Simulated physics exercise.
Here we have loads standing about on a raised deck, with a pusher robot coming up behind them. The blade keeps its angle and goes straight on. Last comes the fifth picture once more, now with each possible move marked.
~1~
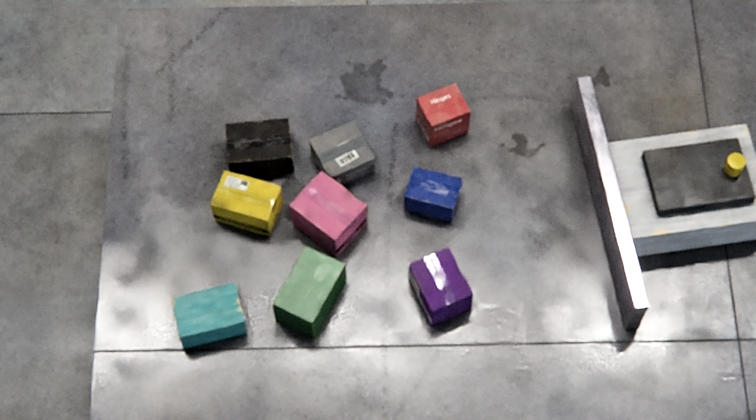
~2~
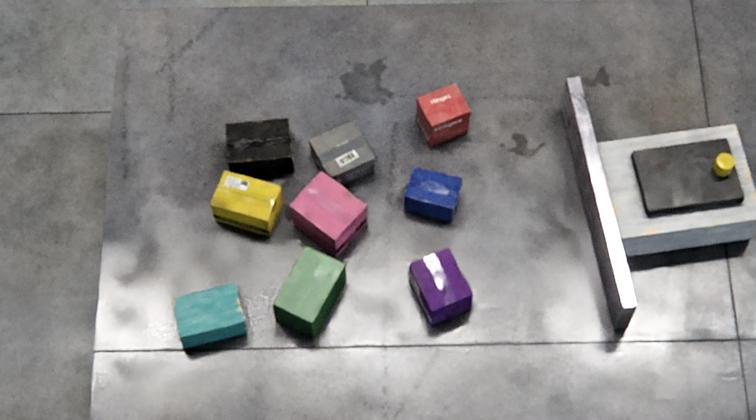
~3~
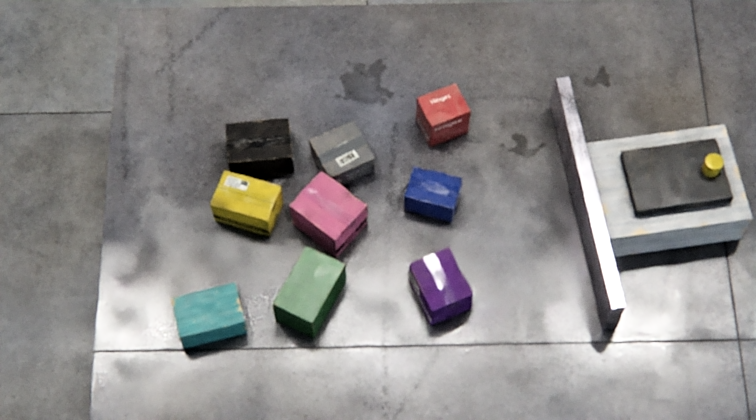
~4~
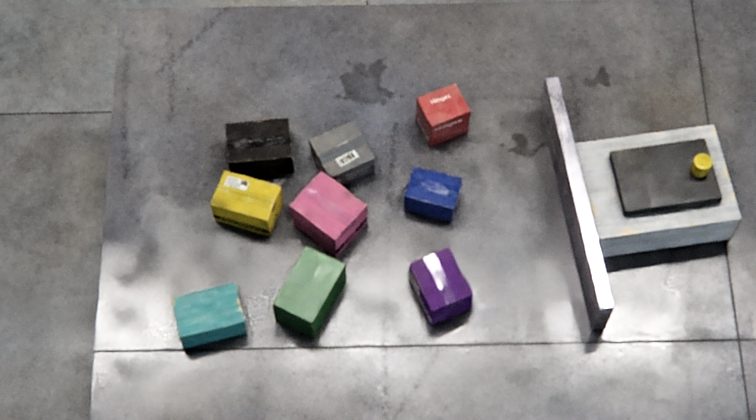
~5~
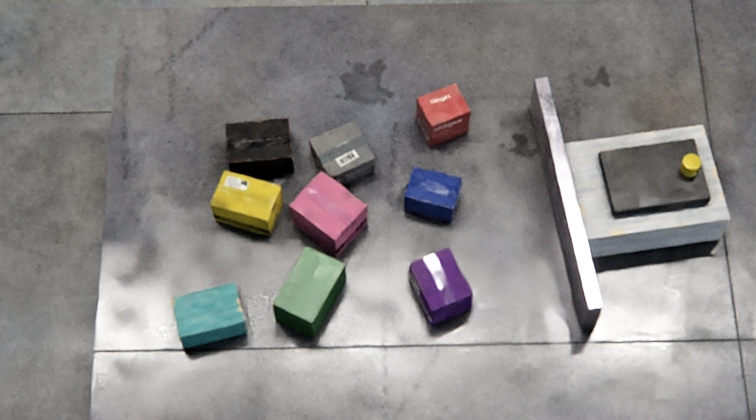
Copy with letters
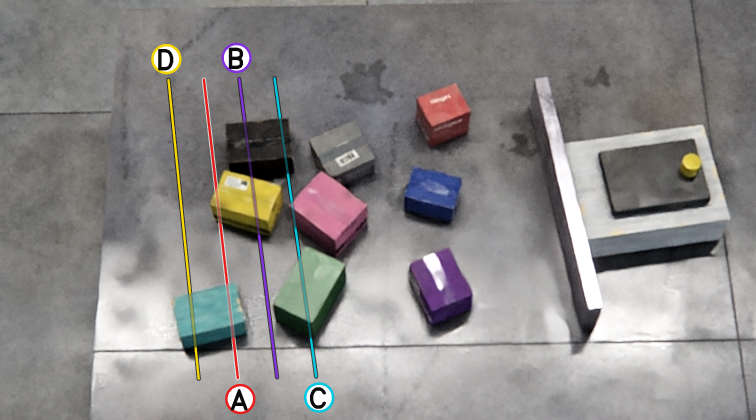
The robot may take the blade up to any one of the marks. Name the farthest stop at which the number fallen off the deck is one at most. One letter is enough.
Stop at A.
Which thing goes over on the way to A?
The yellow parcel goes over.
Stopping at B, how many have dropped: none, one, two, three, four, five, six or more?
The count is none.
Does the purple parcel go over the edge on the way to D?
No.
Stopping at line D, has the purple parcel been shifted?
Yes.
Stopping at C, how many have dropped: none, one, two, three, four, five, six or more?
By then, none.
On the marked copy, A at (220, 221); B at (257, 220); C at (294, 220); D at (183, 222).
With A. Early on, robot (522, 179); red box (395, 114); purple parcel (426, 286).
Further on, robot (397, 182); yellow parcel (171, 195); turquoise crate (202, 314).
At the end, robot (301, 183); yellow parcel over the edge; turquoise crate (105, 316); one fallen.
As for the rest, B is within the limit but short; C is within the limit but short; D drops four.
